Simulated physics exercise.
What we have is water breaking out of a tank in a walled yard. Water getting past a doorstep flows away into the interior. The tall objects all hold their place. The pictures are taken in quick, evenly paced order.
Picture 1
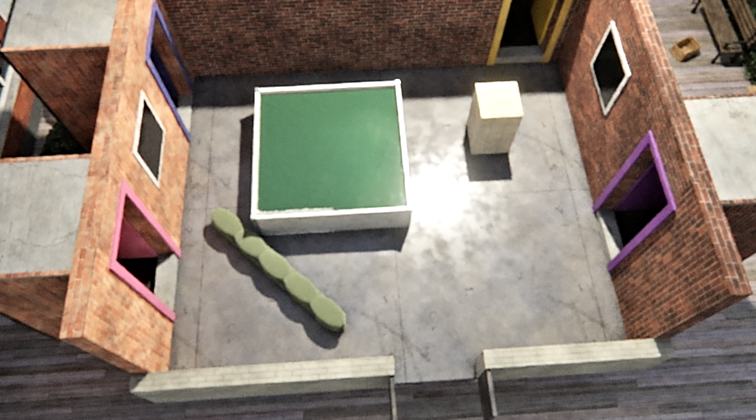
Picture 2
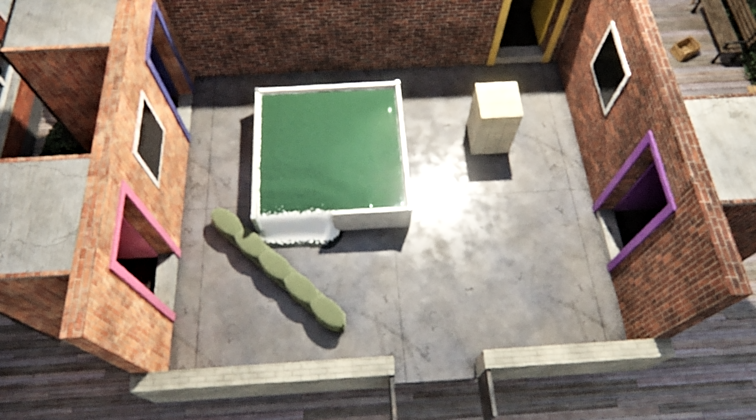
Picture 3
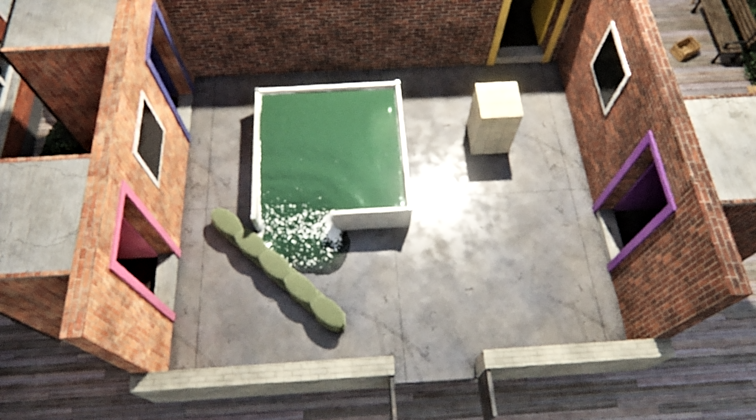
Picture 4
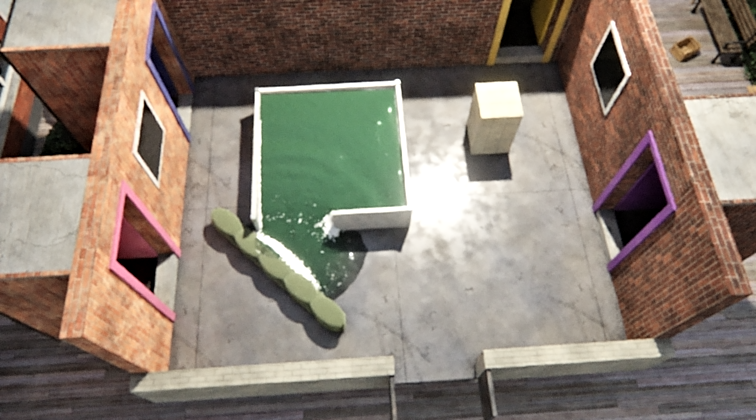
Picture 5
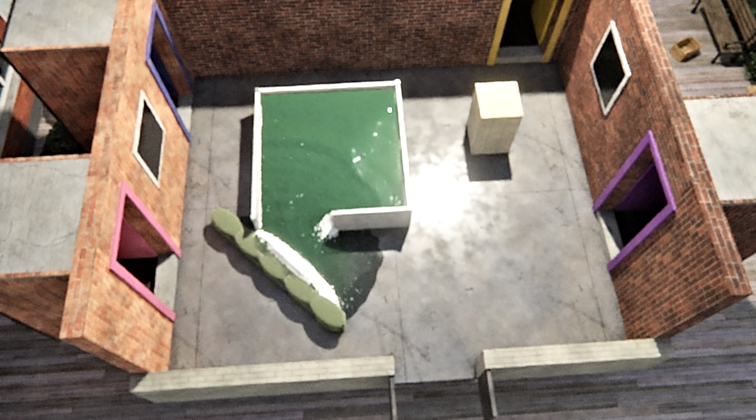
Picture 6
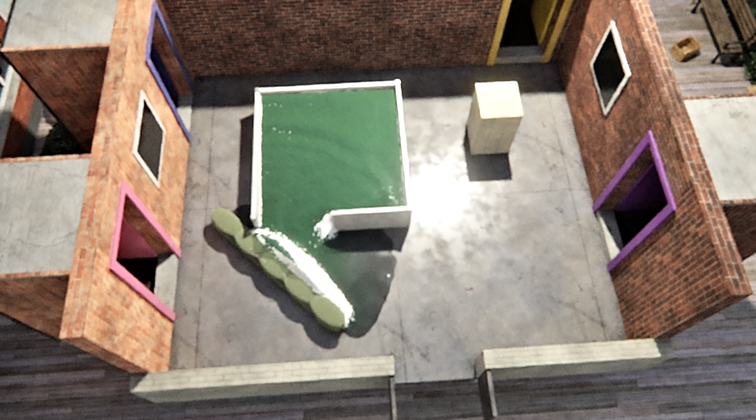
Green water burst through the near left side of a white-walled tank in a brick yard, foamed across the grey floor to a lumpy green barrier, then spread along it toward the lower right.
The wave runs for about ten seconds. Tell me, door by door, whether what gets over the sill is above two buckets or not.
Purple door: Little enough water; yellow door: Little enough water; blue door: Little enough water; pink door: Little enough water.
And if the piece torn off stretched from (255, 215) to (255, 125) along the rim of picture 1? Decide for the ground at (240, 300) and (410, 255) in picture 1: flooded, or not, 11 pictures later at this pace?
Taking the two points in order, the first is waterlogged and the second is left dry.
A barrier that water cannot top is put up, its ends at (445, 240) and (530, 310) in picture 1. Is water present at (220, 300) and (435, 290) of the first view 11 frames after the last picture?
As listed: Under water, awash.
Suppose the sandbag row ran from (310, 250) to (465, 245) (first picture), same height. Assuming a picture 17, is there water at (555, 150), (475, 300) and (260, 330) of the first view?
Parched, parched, soaked.
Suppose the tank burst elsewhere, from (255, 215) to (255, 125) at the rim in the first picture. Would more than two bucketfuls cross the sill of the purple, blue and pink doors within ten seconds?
In that case the purple stays within bounds, the blue breaks the limit and the pink stays within bounds.
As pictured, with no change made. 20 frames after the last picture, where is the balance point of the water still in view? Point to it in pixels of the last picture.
My guess is about (369, 206).
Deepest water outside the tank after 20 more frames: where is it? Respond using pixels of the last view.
Deepest point: About (629, 351).
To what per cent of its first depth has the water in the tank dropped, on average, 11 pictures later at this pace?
I'd say around 68 per cent.
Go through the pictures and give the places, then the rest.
The open tank at (330, 149) is whole and still, in the first frame.
Water pours out at (298, 225) and has run to (337, 235), in the second frame.
Water pours out at (298, 226) and has run to (330, 267), in the third frame.
Water pours out at (298, 226) and has run to (327, 297), in the fourth frame.
The front is at (344, 316), out from the gap at (298, 226), in the fifth frame.
Water pours out at (298, 226) and has run to (357, 331), in the sixth frame.
A moment on, water covers 20 % of the floor; the purple door not reached, the yellow door not reached, the blue door not reached, the pink door not reached.
Next, water covers 40 % of the floor; the purple door not reached, the yellow door not reached, the blue door not reached, the pink door not reached.
Then, water covers 50 % of the floor; the purple door wet at the sill, nothing in, the yellow door not reached, the blue door wet at the sill, nothing in, the pink door wet at the sill, nothing in.
Later, water covers 75 % of the floor; the purple door wet at the sill, nothing in, the yellow door wet at the sill, nothing in, the blue door wet at the sill, nothing in, the pink door wet at the sill, nothing in.
In the end, water covers 90 % of the floor; the purple door wet at the sill, nothing in, the yellow door wet at the sill, nothing in, the blue door wet at the sill, nothing in, the pink door wet at the sill, nothing in.
